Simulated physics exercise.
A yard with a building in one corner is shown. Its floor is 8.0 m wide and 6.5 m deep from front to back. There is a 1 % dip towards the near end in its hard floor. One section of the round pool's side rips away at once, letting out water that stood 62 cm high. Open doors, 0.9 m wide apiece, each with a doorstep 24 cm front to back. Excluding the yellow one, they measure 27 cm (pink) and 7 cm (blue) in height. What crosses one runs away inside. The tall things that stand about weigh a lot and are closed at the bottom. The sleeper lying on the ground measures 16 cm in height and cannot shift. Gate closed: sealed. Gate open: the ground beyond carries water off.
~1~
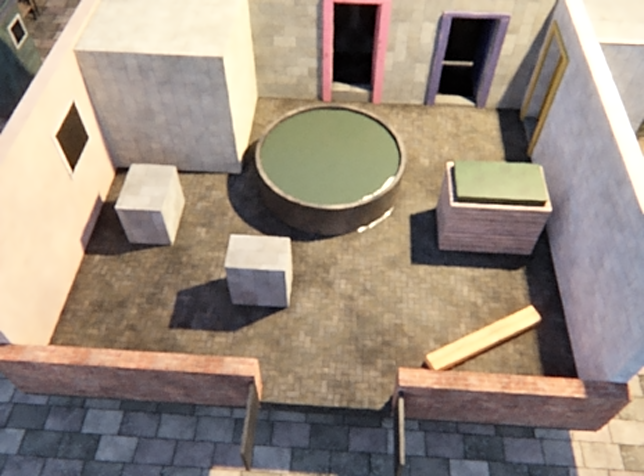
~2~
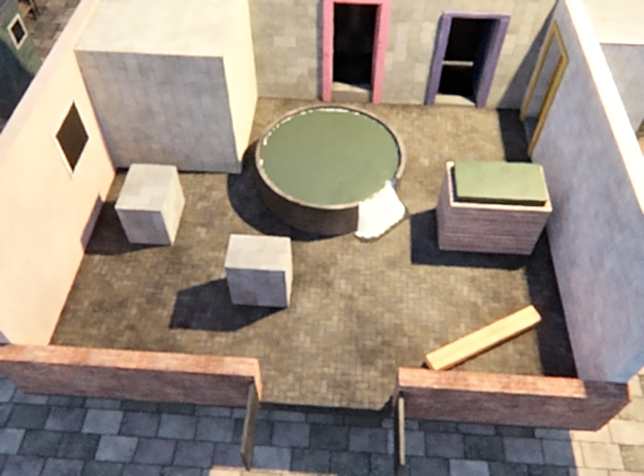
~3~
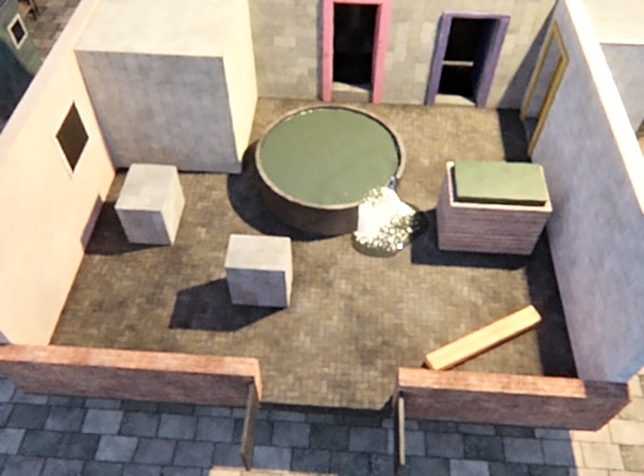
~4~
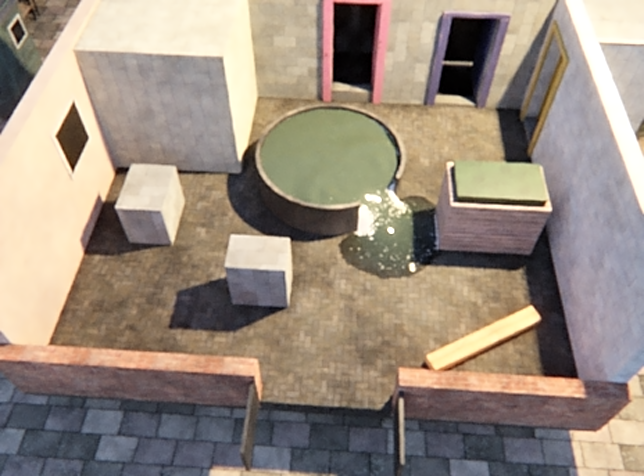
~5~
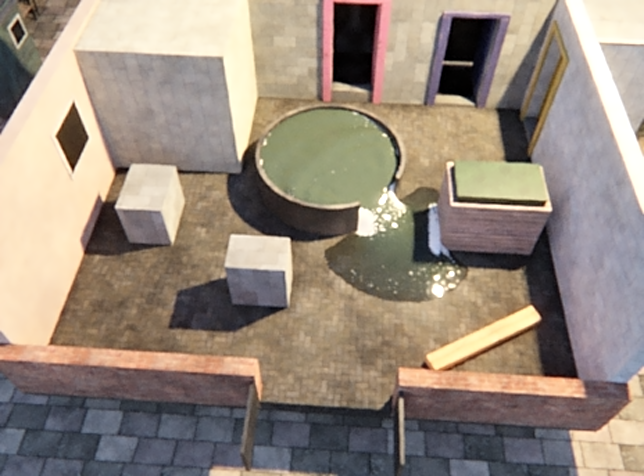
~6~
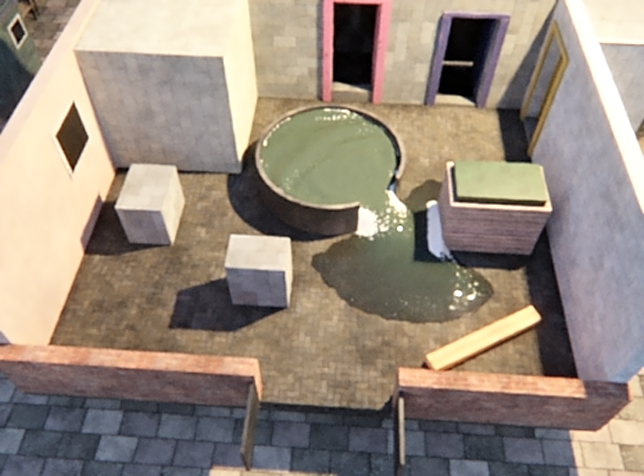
Green water stands still in a round pool in a walled yard, then bursts through a gap in the pool's front right side in a white, foaming rush. It spreads across the paved floor, reaches the green-topped brick block on the right, and widens toward the front in a dark, glinting sheet.
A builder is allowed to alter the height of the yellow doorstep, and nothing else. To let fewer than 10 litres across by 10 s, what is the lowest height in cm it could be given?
The lowest such height is close to 5.5 cm.
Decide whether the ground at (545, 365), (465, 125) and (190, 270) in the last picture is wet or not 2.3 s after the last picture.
Taking them in turn, I'd call them touched by the flood, touched by the flood and spared by the flood.
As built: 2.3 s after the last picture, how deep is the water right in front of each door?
Reading in centimetres: Pink = 0, yellow = 0, blue = 2.
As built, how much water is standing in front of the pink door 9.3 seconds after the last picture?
5.5 cm.
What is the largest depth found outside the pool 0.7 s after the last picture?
40 cm.
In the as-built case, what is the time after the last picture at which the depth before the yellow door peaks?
At about 7.5 s.
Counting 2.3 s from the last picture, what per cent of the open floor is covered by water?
Roughly 40 percent of the floor is wet.
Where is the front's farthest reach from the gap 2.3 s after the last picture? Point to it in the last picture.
Lab note: Front tip approx. (580, 406).
Then, 0.7 s after the last picture water covers 20 % of the floor, deepest (40 cm) near (432, 239); it has not reached the yellow door.
Then, 2.3 s after the last picture water covers 40 % of the floor, deepest (28 cm) near (439, 352); it has not reached the yellow door.
Then, 9.3 s after the last picture water covers 75 % of the floor, deepest (14 cm) near (439, 352); 5 cm at the yellow door, 0 litres in over its 12 cm doorstep.
At the yellow door as built, the water peaked near 8 cm, 7.3 s after the last picture.
With a doorstep of 5 cm, 14 litres would have come in within the 10 s; with 6.5 cm, 6 litres. So under 10 litres takes about 5.5 cm.
